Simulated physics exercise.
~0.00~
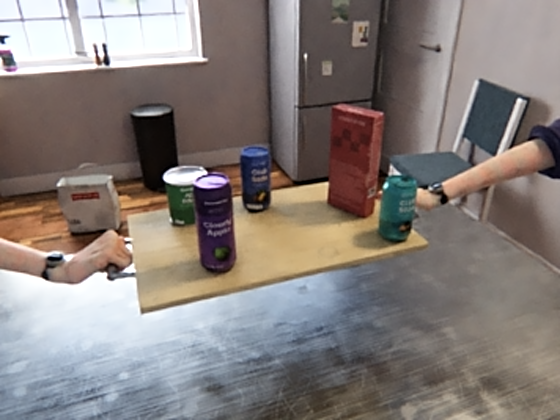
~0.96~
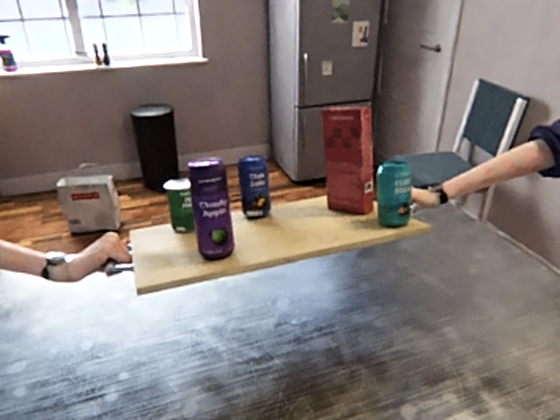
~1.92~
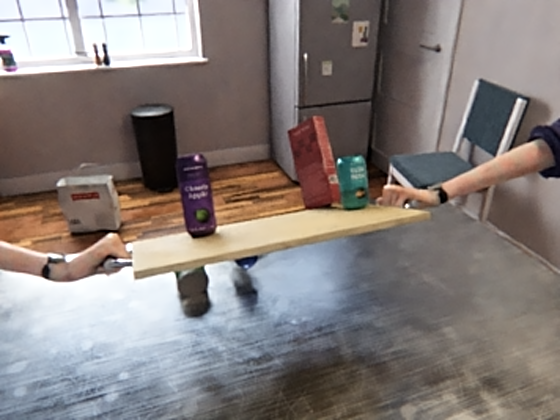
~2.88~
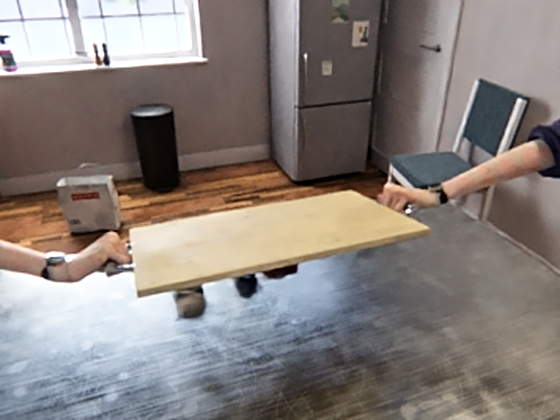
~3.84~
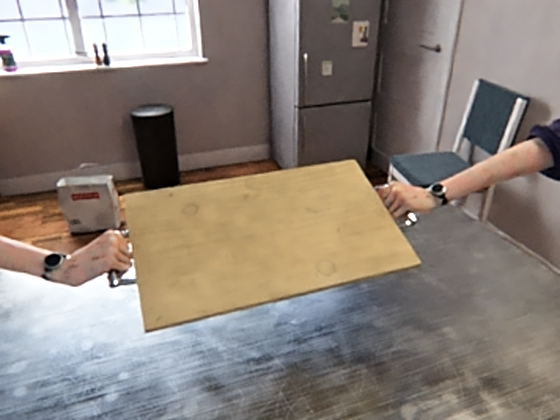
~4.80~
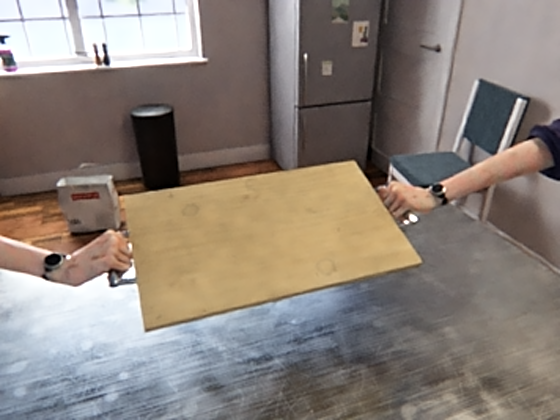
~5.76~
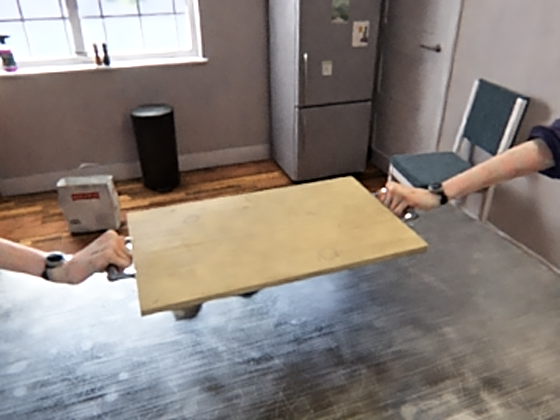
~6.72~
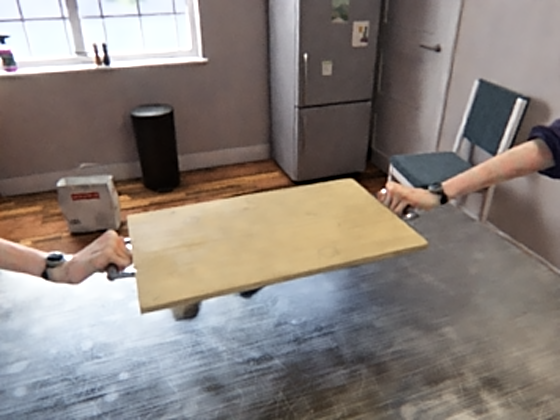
In a kitchen, two hands tilting a rimless board away and back, cans and a red packet sliding off, leaving it bare.
